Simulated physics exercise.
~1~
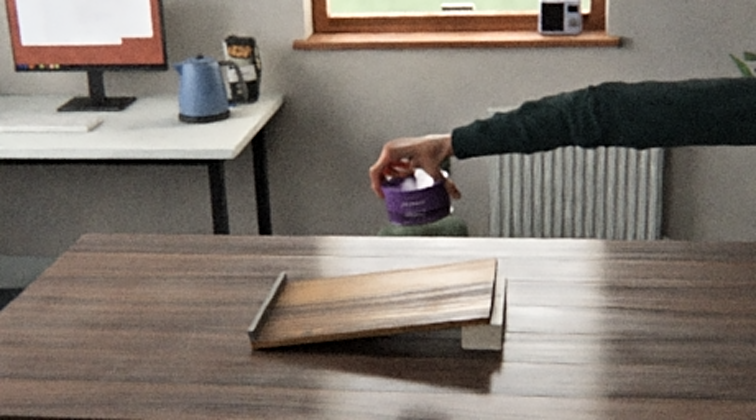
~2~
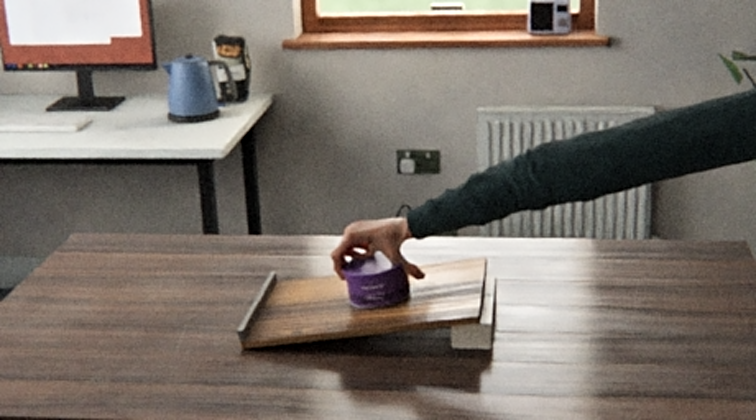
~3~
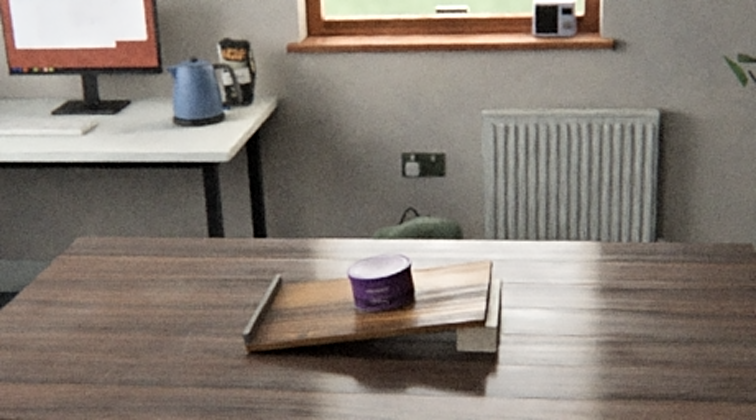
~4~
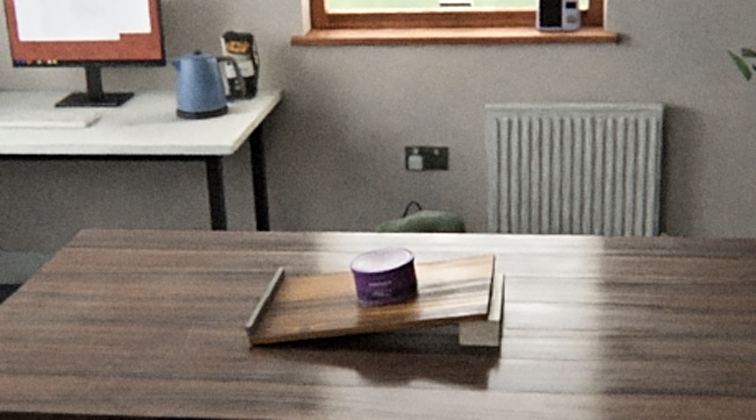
A purple tub is set on a tilted board by a hand and stays put.
